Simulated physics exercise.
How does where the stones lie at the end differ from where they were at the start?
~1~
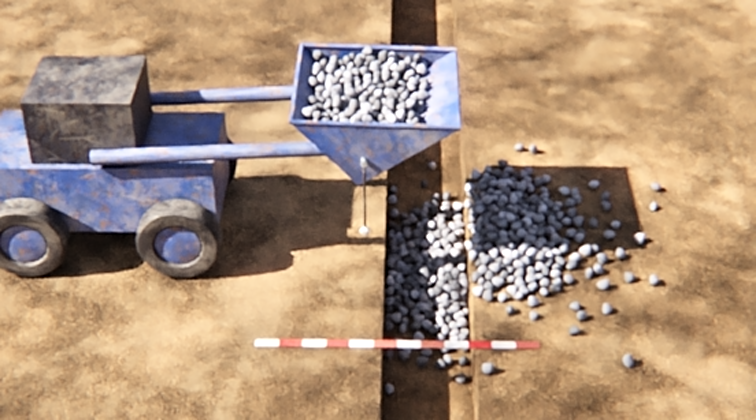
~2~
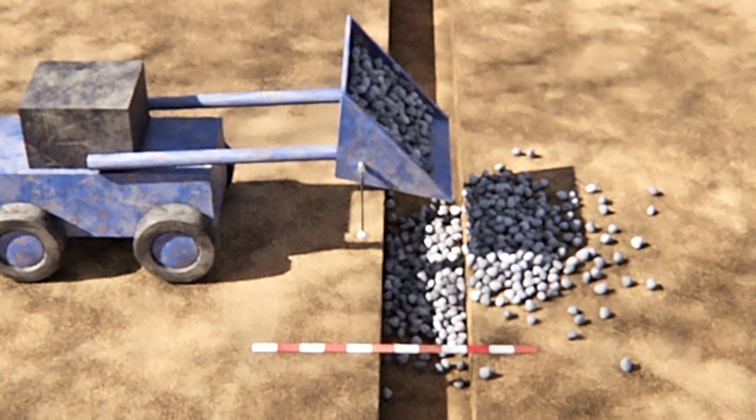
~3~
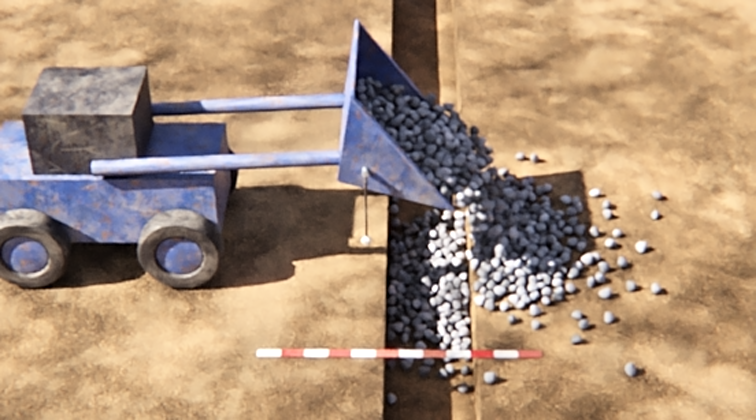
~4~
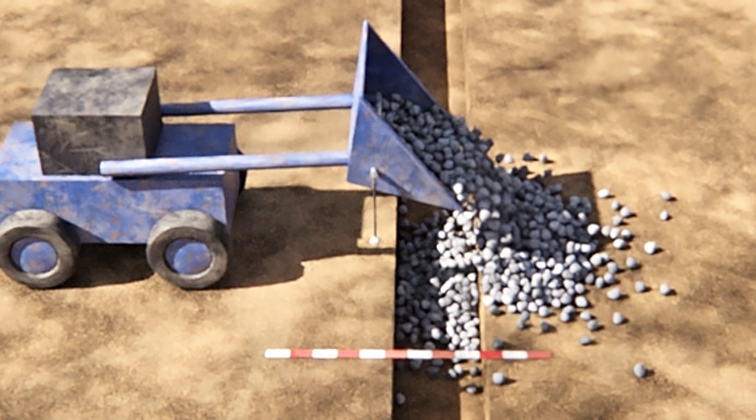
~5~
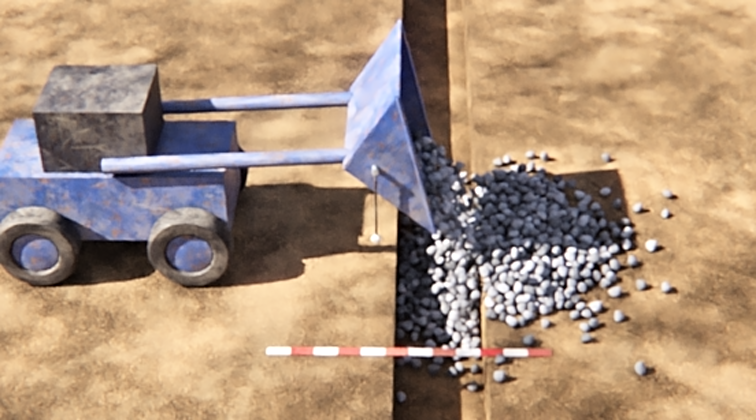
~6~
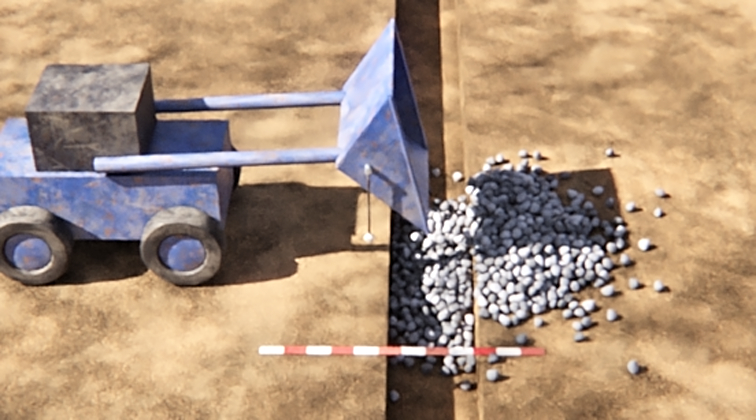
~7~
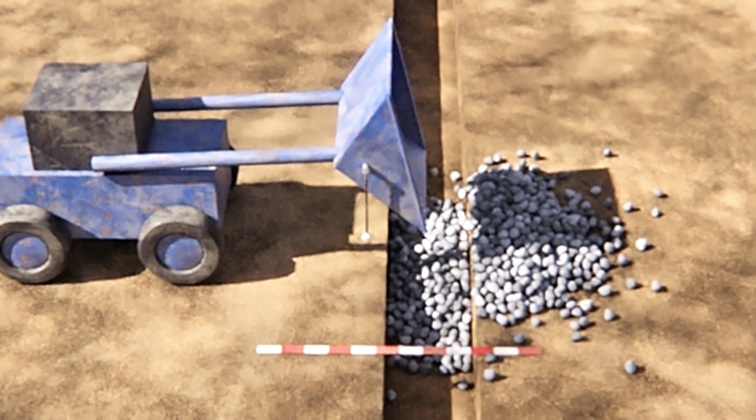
At the start many of the stones were up in the bucket, with the rest in and beside the trench. By the end the bucket's load had moved down and to the right, joining those in the trench and on the ground past it.
